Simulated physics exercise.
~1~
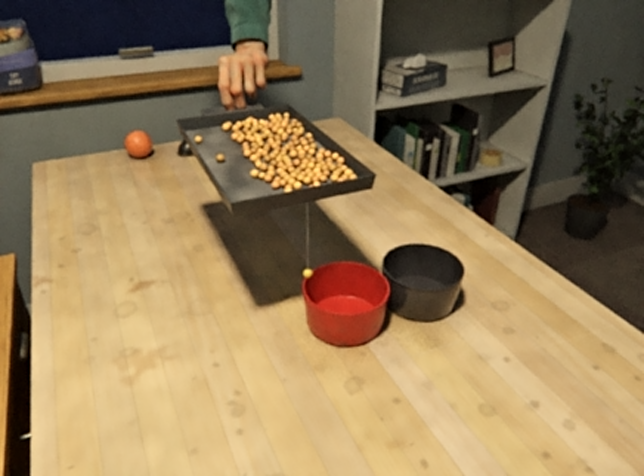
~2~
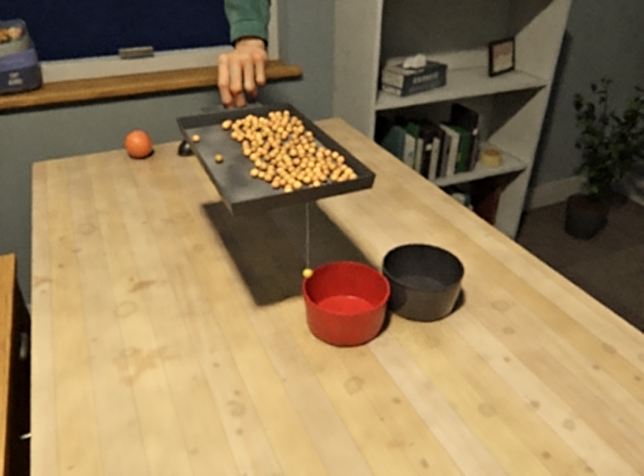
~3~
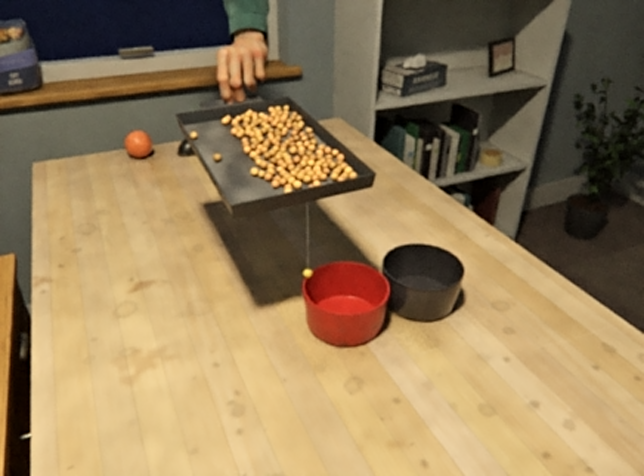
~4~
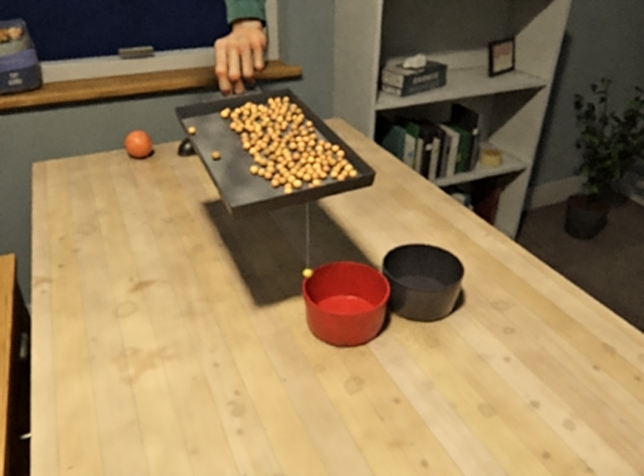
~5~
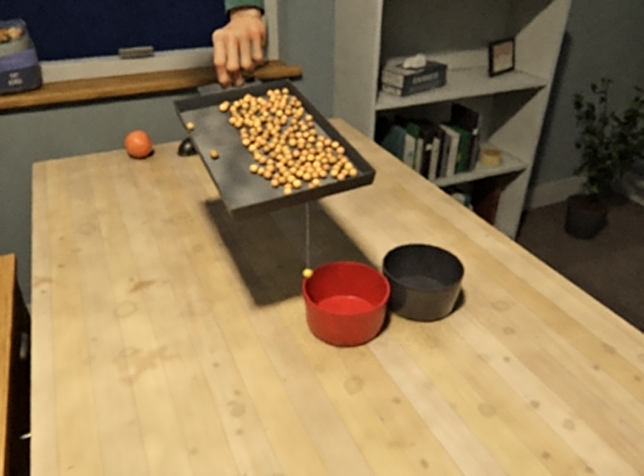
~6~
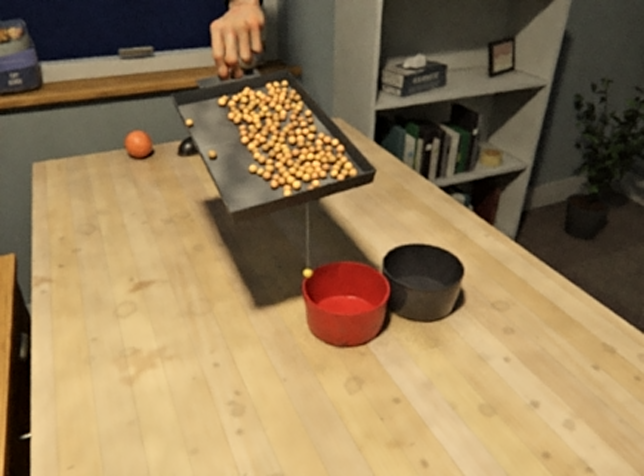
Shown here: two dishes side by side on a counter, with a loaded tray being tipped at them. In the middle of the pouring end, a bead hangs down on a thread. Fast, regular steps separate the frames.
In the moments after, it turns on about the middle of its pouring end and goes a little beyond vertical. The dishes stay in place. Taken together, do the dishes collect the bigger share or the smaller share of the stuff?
The smaller share.
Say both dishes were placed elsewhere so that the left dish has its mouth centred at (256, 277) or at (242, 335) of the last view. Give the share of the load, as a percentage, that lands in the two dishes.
20 %, then 70 %.
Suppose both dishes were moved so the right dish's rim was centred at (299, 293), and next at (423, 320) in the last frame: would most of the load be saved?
Result - try one, past the halfway mark; try two, below the halfway mark.
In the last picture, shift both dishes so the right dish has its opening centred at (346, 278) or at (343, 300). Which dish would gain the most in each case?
Well, first the one further left, then the one further left.
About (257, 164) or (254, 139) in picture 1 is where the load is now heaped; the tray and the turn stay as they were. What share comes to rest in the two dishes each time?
Close to 0 per cent, followed by close to 0 per cent.
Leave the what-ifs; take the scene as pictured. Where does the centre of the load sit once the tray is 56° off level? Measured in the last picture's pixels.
I'd put the middle of the pieces at roughly (259, 177).
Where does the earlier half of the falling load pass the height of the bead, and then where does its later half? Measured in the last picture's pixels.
About (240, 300) to begin with, then about (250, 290).
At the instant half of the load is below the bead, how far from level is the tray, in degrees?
Tilt: Around 95 degrees.
Just after the last frame, tray tipped steeply; almost all on the tray; just a few outside both.
A moment on, tray tipped right over; roughly a quarter on the tray; roughly two thirds outside both; roughly a quarter in the air.
Further on, tray tipped past a quarter turn; just a few in the left dish; almost all outside both.
When it is over, tray tipped past a quarter turn; just a few in the left dish; not one in the right dish; almost all outside both.
